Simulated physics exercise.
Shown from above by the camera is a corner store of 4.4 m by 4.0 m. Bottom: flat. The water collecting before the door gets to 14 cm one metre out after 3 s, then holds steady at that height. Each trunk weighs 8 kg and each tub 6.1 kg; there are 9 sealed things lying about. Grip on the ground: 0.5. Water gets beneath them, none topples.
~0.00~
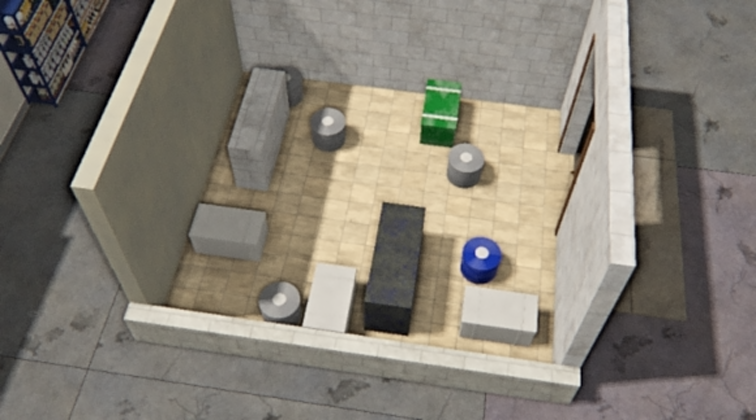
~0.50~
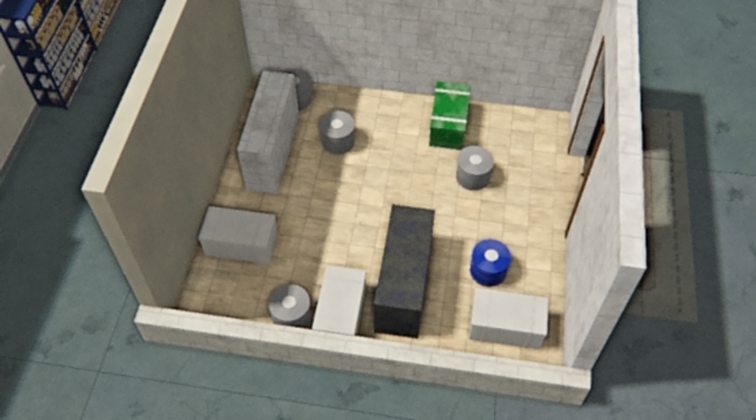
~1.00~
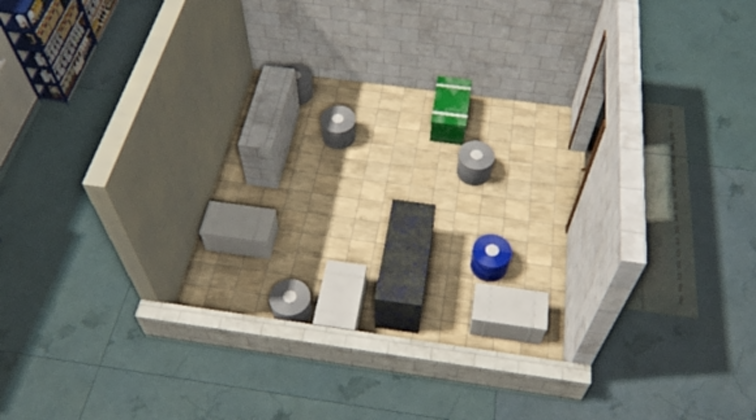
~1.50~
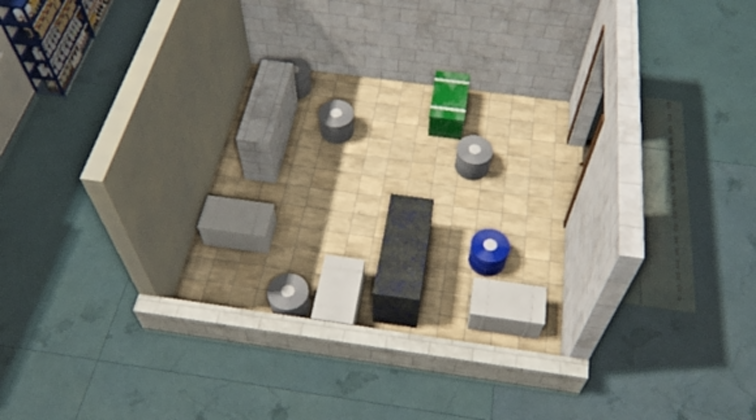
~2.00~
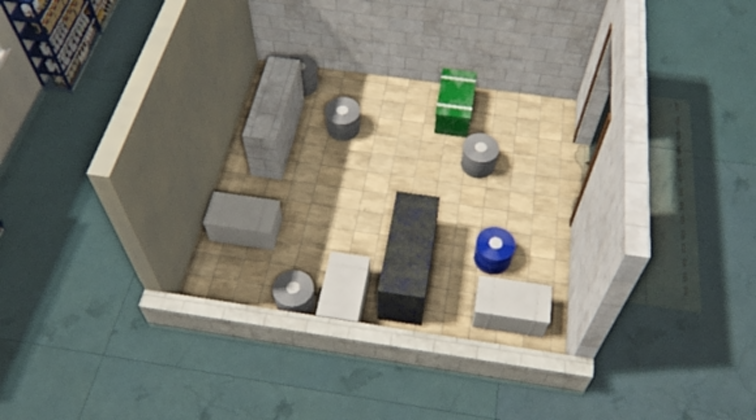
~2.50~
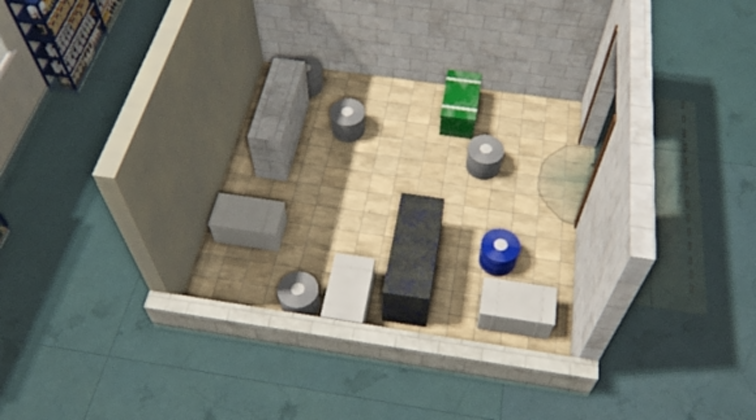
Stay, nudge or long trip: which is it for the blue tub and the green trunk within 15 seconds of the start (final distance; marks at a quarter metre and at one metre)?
Blue tub remains where it was; green trunk goes a long way.
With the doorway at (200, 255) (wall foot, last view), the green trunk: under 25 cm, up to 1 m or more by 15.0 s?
I'd expect the green trunk to get swept far off.
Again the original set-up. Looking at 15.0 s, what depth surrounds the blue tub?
Close to 4 centimetres.
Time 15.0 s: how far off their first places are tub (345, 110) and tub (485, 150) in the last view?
They've ended up 200 cm and 300 cm away, in that order.
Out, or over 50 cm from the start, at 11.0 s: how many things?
Tally: 4.
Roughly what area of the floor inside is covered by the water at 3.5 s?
Flooded: Near 2.0 m2.
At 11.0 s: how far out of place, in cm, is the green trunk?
Roughly 200 centimetres by that point.
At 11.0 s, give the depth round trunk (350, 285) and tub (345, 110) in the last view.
Close to 3 and 8 centimetres.
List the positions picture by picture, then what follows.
The first frame shows the blue tub at (482, 253) rests on the ground; the green trunk at (442, 103), on the bottom; water covers 0.0 m2; 0 of 9 have shifted.
The second frame shows the blue tub at (492, 256) rests on the ground; the green trunk at (451, 106), on the bottom; 0.0 m2 under water; 0 of 9 have shifted.
The third frame shows the blue tub at (492, 251) rests on the ground; the green trunk at (452, 100), on the bottom; water covers 0.0 m2; 0 of 9 have shifted.
The fourth frame shows the blue tub at (490, 245), on the bottom; the green trunk at (450, 95), on the bottom; water covers 0.0 m2; 0 of 9 have shifted.
The fifth frame shows the blue tub at (496, 243) rests on the ground; the green trunk at (456, 93) rests on the ground; 0.0 m2 under water; 0 of 9 have shifted.
The sixth frame shows the blue tub at (501, 245), on the bottom; the green trunk at (462, 94), on the bottom; water covers 0.4 m2; 0 of 9 have shifted.
After 3.5 s the blue tub is near (501, 245), 0.0 m from its start, aground; the green trunk is near (462, 94), 0.0 m from its start, aground; 0 afloat.
After 6.8 s the blue tub is near (501, 245), 0.0 m from its start, aground; the green trunk is near (332, 65), 1.7 m from its start, afloat; 1 afloat.
After 11.0 s the blue tub is near (501, 245), 0.0 m from its start, aground; the green trunk is near (321, 66), 1.9 m from its start, afloat; 7 afloat.
After 15.0 s the blue tub is near (501, 245), 0.0 m from its start, afloat; the green trunk is near (319, 70), 1.9 m from its start, afloat; 9 afloat.
